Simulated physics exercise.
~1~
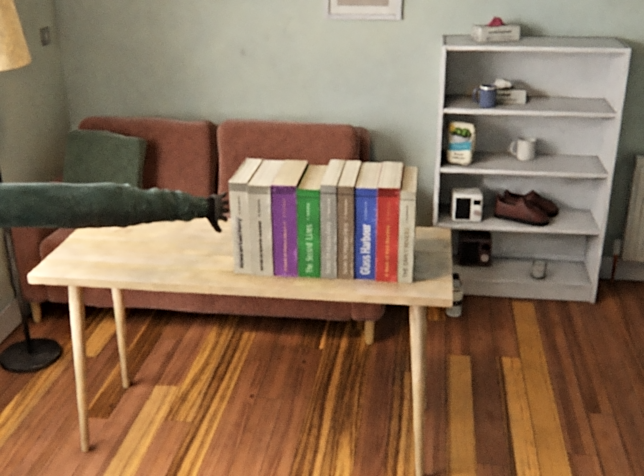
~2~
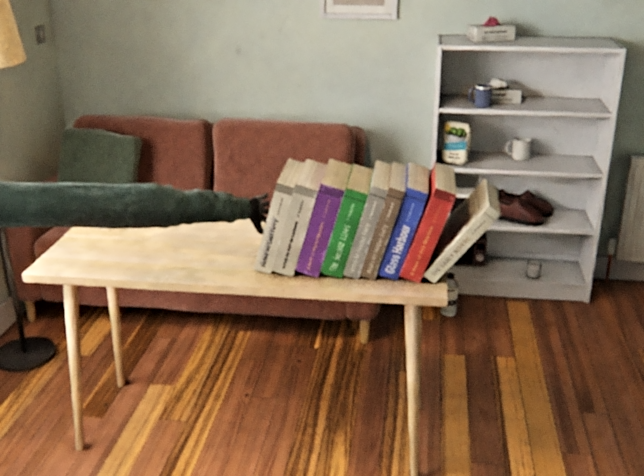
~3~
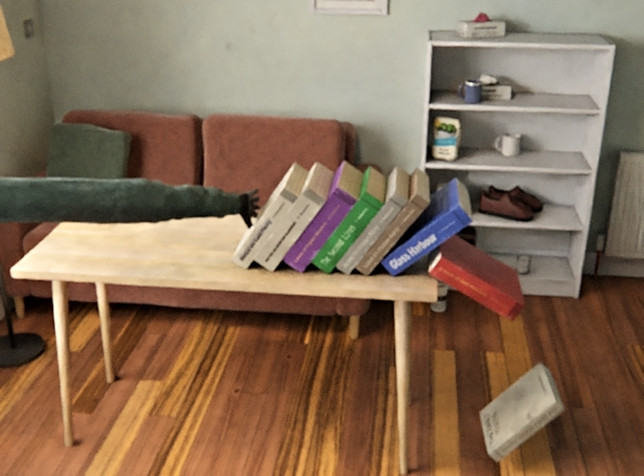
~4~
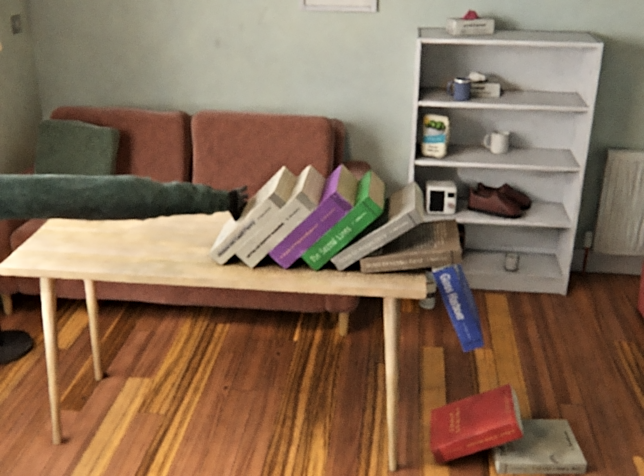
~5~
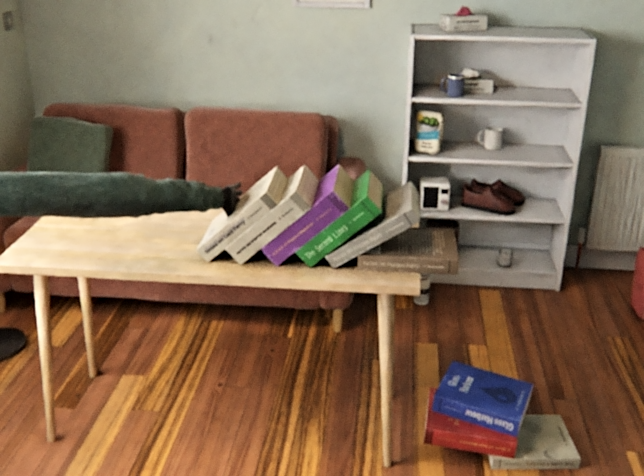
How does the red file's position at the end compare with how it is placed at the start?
At the start the red file stands upright in the row on the table, but by the end it is lying on its side down by the floor, under the blue file.
